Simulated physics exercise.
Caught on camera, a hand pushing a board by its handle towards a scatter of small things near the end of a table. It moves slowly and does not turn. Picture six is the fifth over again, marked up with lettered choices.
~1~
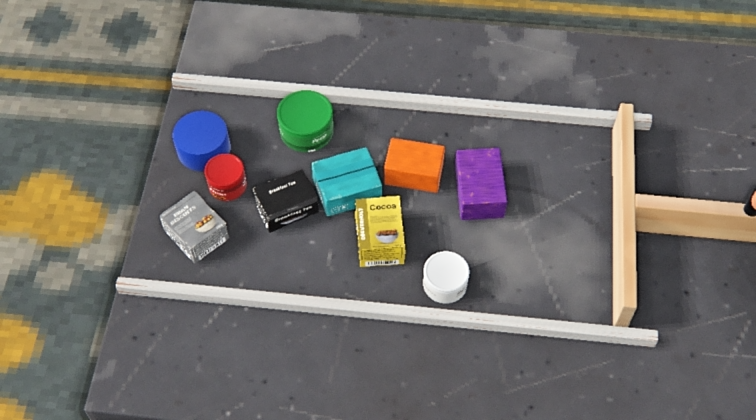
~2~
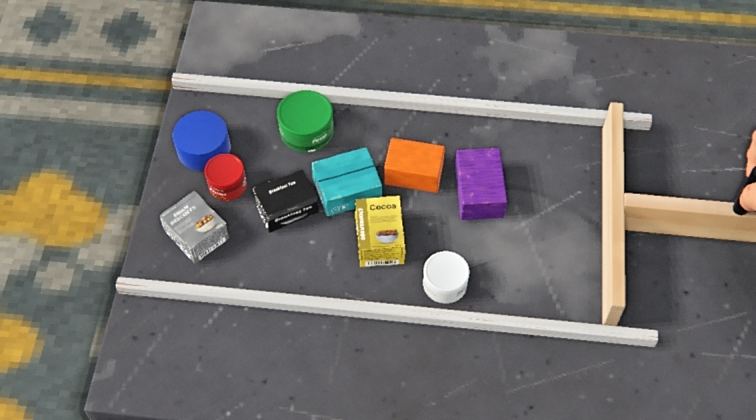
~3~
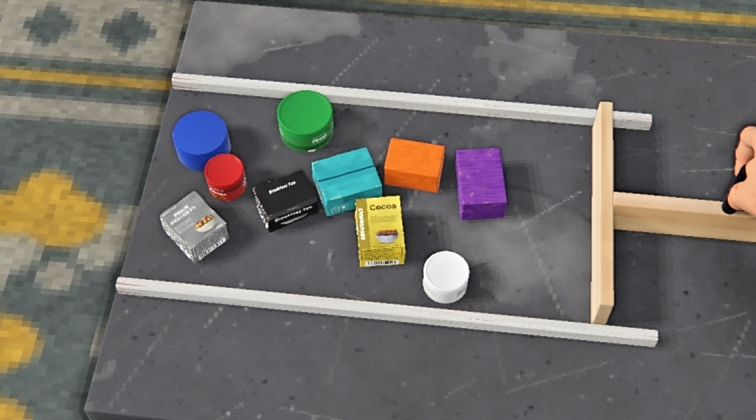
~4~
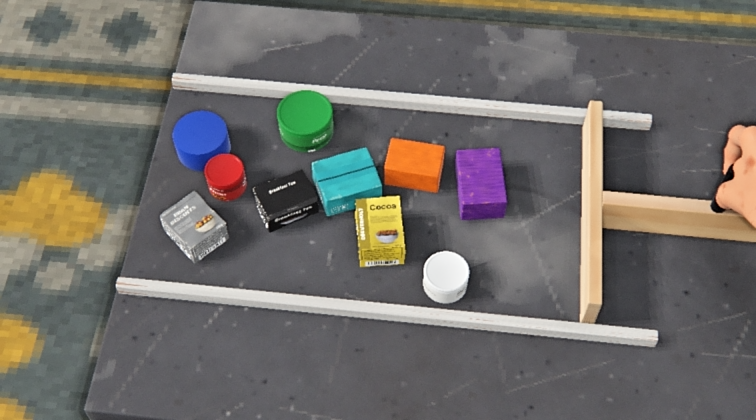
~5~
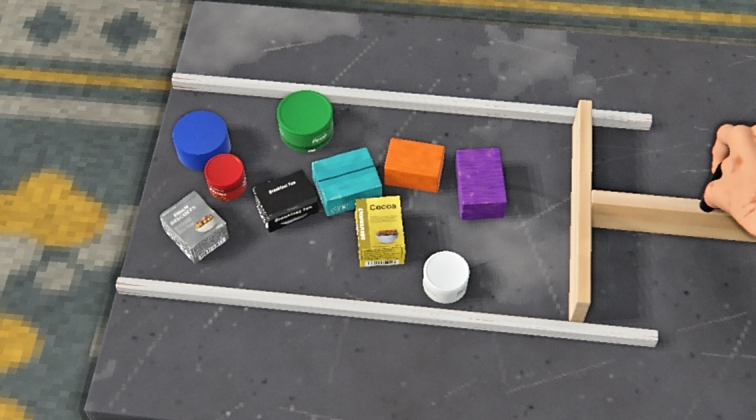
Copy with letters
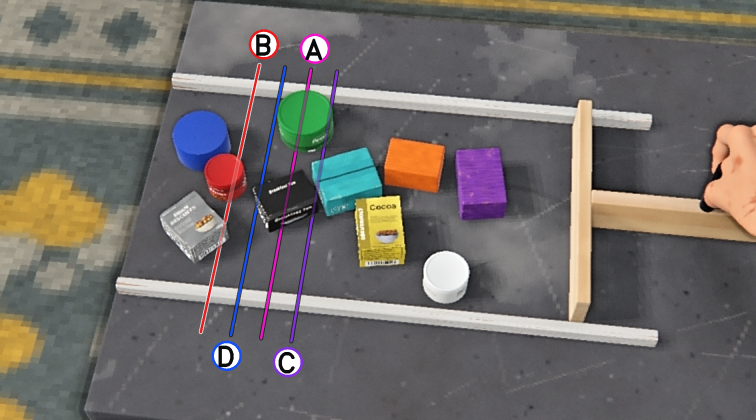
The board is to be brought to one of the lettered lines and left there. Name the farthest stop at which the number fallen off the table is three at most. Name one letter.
Line B.
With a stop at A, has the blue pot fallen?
By then, no.
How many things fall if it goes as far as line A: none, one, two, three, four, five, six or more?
By then, none.
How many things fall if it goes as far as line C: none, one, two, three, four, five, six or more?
The count is none.
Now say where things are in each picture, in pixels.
Green jar (306, 121); blue pot (202, 141); turquoise box (347, 182), in the first frame.
Board (618, 198); grey packet (195, 227), in the second frame.
Board (607, 197); white jar (445, 278), in the third frame.
Board (596, 196); red jar (226, 178), in the fourth frame.
Board (585, 195); black packet (286, 201); green jar (306, 121); blue pot (202, 141), in the fifth frame.
On the marked copy, A at (288, 193); B at (232, 188); C at (316, 196); D at (260, 191).
Following B. Soon after the start, board (457, 183); black packet (270, 205); white jar (419, 275).
Later, board (332, 172); grey packet (168, 243); red jar (201, 178).
In the end, board (233, 163); grey packet over the edge; red jar over the edge; three fallen.
As for the rest, A is within the limit but short; C is within the limit but short; D is within the limit but short.
